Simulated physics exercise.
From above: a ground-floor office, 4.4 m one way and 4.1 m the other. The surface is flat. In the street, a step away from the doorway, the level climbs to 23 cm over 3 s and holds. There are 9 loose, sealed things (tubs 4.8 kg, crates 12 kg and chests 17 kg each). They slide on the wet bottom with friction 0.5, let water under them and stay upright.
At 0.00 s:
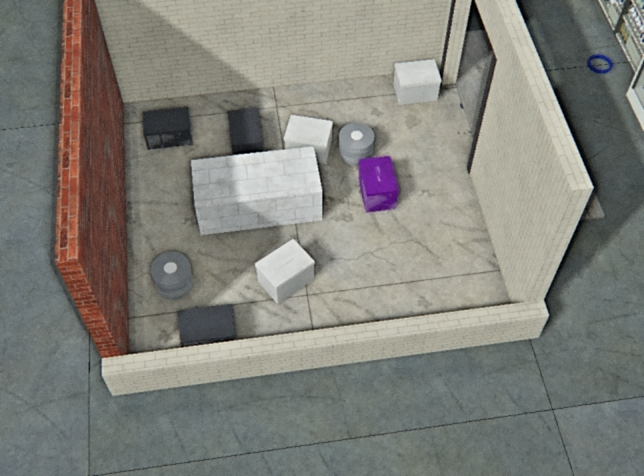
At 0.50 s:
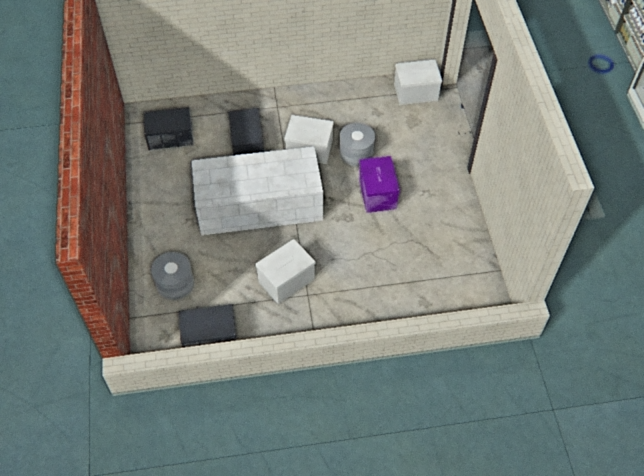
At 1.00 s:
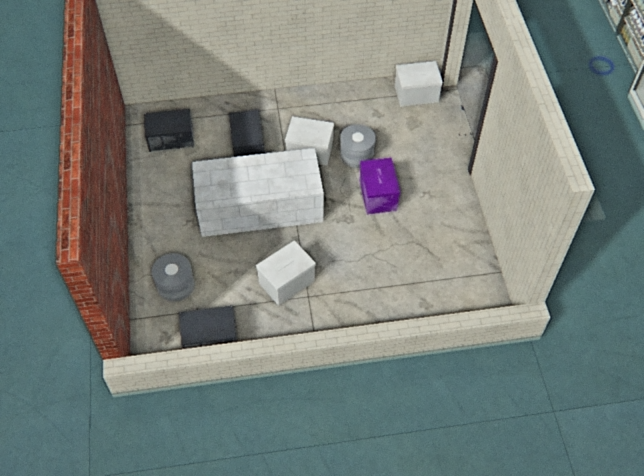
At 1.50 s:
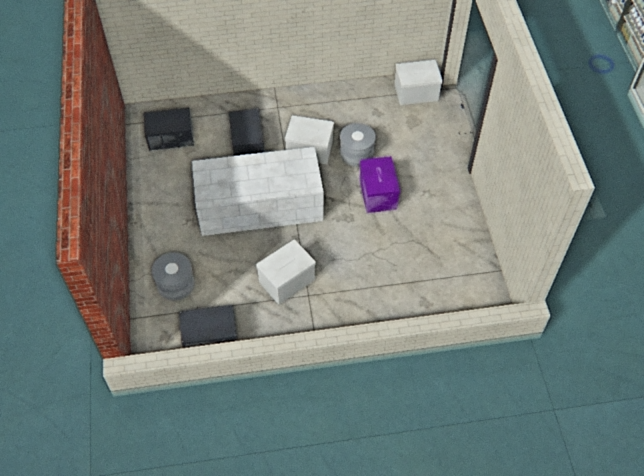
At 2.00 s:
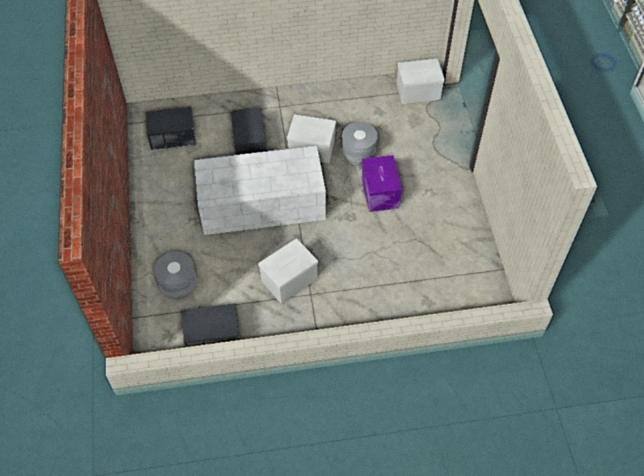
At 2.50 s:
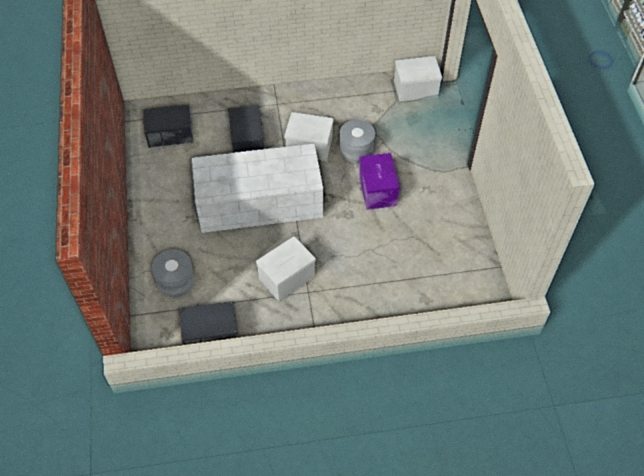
Blue-green water spreads over the grey paving around a small roofless room seen from high above, with one red brick wall at left and pale walls elsewhere. Inside stand a large whitish block, white boxes, dark boxes, two round grey drums and a purple chest right of centre. The water then creeps through the doorway at upper right across the floor, while the objects stay practically still and the view barely shifts.
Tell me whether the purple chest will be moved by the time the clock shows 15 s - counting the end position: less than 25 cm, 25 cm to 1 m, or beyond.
Purple chest is nudged along.
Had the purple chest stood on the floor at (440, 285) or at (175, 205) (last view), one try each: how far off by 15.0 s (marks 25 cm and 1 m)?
In that order: It travels far; it ends far away.
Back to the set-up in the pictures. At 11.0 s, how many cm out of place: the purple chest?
Roughly 140 cm by then.
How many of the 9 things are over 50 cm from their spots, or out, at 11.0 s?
By then 8.
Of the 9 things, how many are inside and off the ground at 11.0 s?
I count 9.
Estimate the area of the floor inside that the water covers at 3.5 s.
Roughly 3.5 m2.
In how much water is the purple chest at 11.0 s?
Roughly 9 cm.
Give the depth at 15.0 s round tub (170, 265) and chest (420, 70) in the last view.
About 14 and 22 cm.
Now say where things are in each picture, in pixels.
The purple chest at (379, 175), on the bottom; 0.0 m2 under water; 0 of 9 have shifted, in the first picture.
The purple chest at (379, 175) rests on the ground; water covers 0.0 m2; 0 of 9 have shifted, in the second picture.
The purple chest at (380, 176) rests on the ground; 0.0 m2 under water; 0 of 9 have shifted, in the third picture.
The purple chest at (380, 175) rests on the ground; 0.0 m2 under water; 0 of 9 have shifted, in the fourth picture.
The purple chest at (382, 174), on the bottom; water covers 0.3 m2; 0 of 9 have shifted, in the fifth picture.
The purple chest at (380, 172) rests on the ground; 1.1 m2 under water; 0 of 9 have shifted, in the sixth picture.
After 3.5 s the purple chest is near (380, 172), 0.0 m from its start, aground; 1 afloat.
After 6.8 s the purple chest is near (379, 252), 1.2 m from its start, aground; 3 afloat.
After 11.0 s the purple chest is near (392, 265), 1.4 m from its start, afloat; 9 afloat.
After 15.0 s the purple chest is near (383, 132), 0.6 m from its start, afloat; 9 afloat.
